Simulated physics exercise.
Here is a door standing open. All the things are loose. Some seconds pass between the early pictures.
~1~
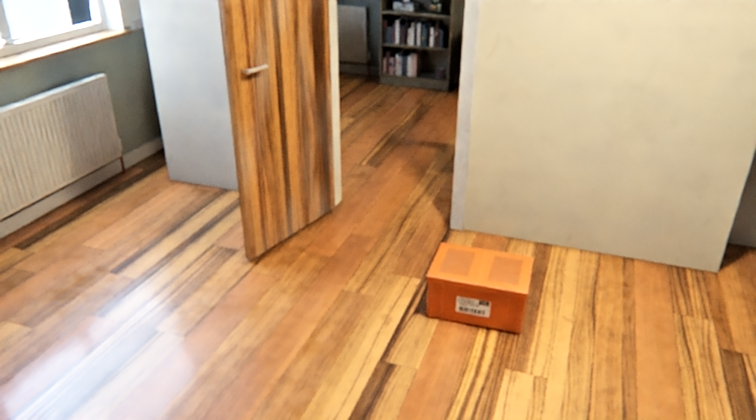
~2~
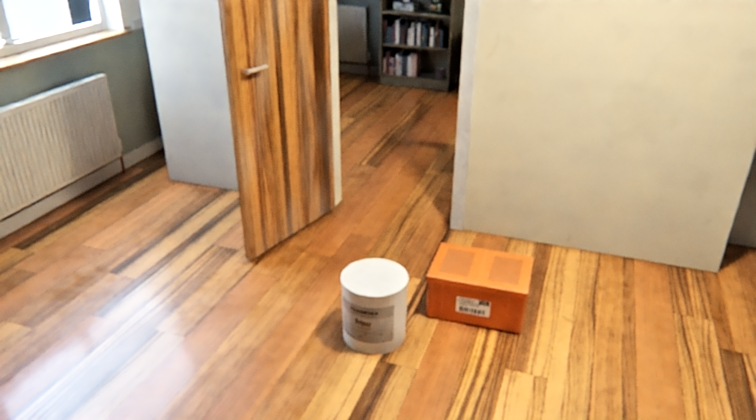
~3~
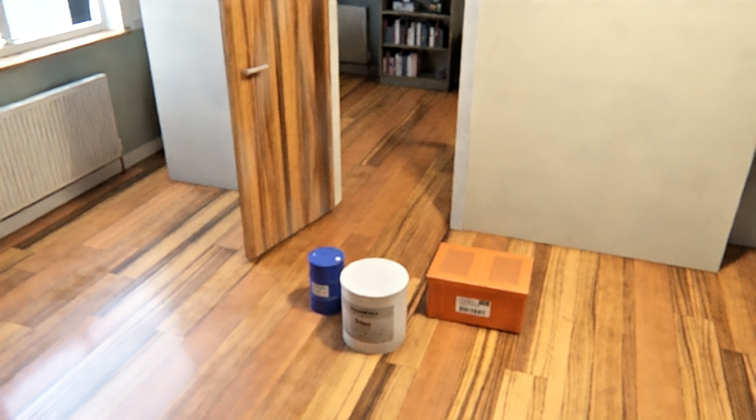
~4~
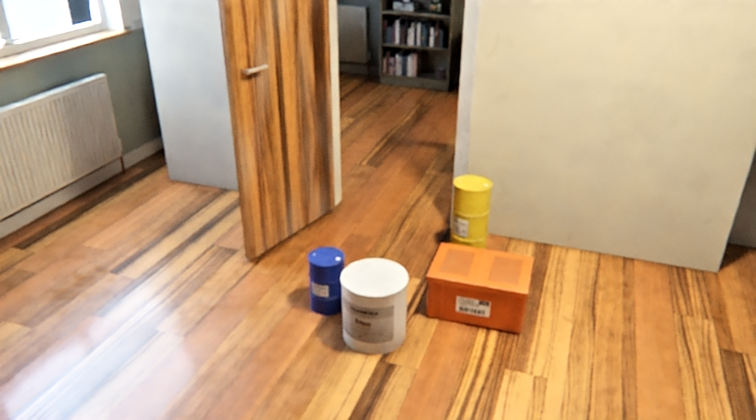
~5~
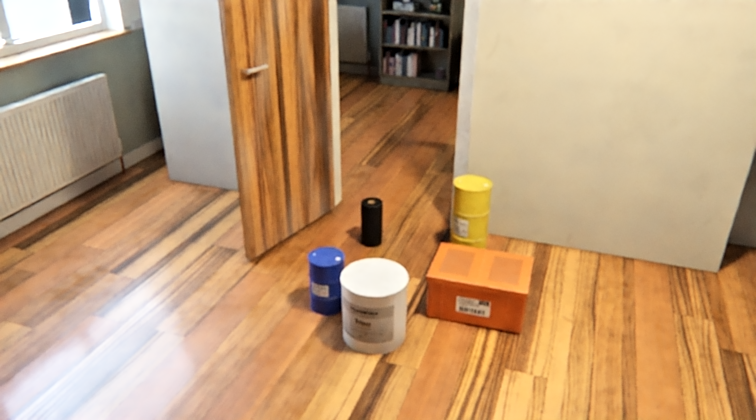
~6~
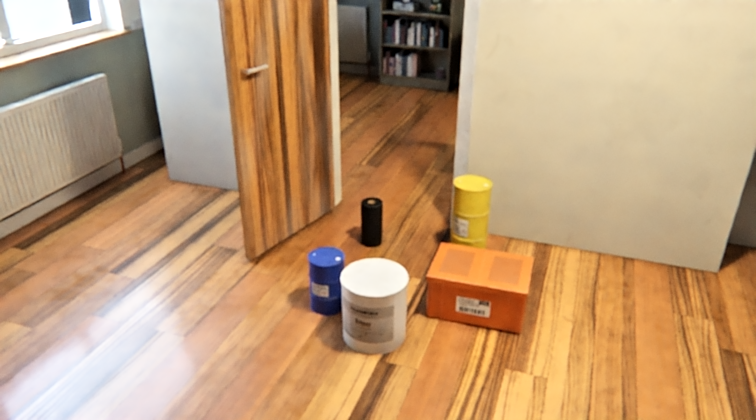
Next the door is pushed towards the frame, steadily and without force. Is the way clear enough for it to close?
The door closes.
Then, 1.70 s past the last view, open by 46°; black roll displaced a little near (376, 222).
Then, 2.40 s past the last view, open by 21°; black roll displaced well along near (405, 211).
Finally, open by 0°; moved from the start, black roll; the other 4 still in place. Final places as the last picture's camera would see them, black roll near (420, 198).
